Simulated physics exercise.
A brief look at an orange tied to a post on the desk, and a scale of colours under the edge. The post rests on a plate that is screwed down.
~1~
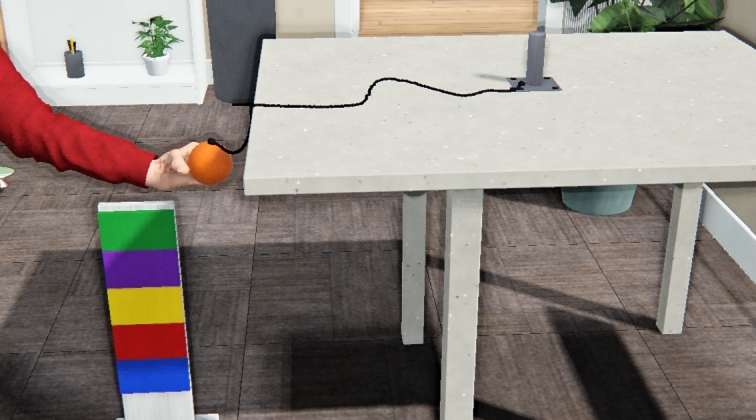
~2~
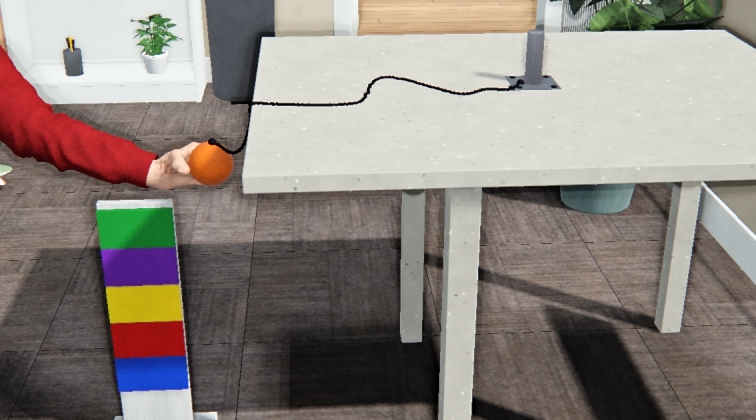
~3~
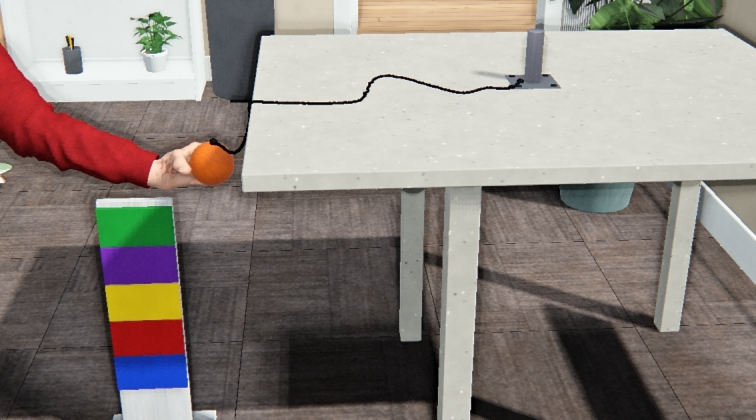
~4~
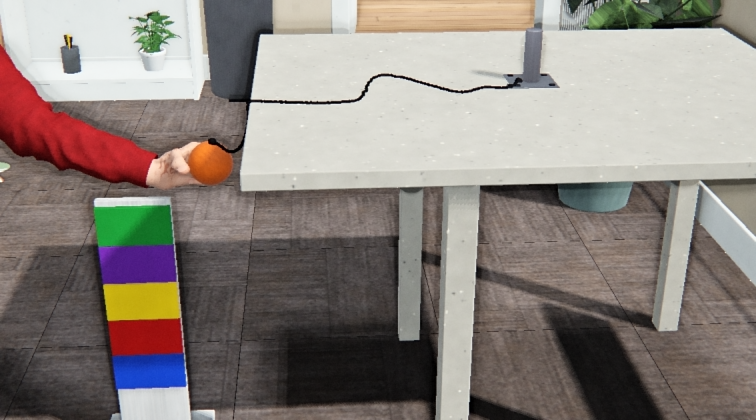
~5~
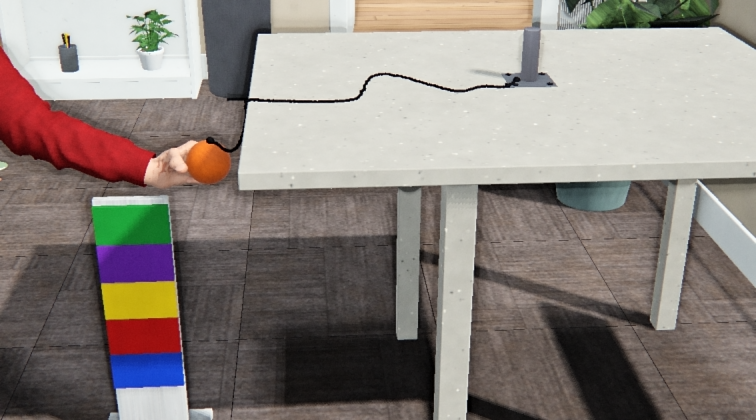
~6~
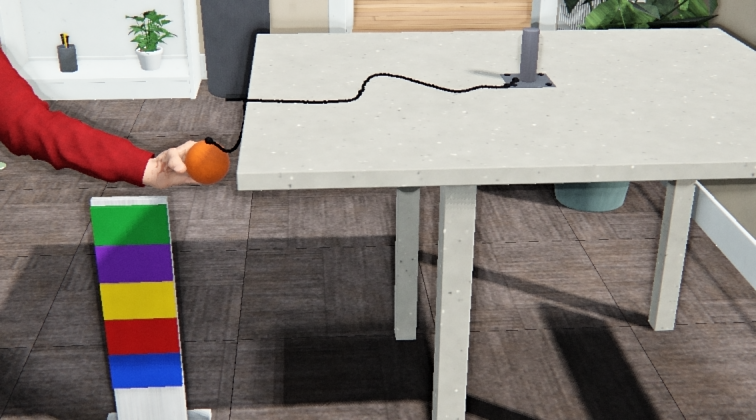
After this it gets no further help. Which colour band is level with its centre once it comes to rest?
The yellow band.
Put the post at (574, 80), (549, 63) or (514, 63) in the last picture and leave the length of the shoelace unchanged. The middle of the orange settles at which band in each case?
In turn, purple, then purple, then yellow.
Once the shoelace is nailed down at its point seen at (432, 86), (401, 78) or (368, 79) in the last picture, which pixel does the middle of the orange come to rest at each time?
In order of the tries: About (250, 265), then (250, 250), then (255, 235).
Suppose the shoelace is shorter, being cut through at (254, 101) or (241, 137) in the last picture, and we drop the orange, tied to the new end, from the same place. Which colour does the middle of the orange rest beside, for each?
Cut one gives green; cut two gives purple.
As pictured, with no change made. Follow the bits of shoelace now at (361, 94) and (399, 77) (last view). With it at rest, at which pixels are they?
First one close to (257, 93), second close to (353, 88).
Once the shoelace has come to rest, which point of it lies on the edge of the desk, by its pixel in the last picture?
It's near (357, 98) in the last picture.
Soon after, orange near (222, 297); level with yellow.
After that, orange near (290, 278); level with yellow.
And then, orange near (244, 293); level with yellow.
In the end, orange near (252, 294); level with yellow. Its middle rests at the yellow band.
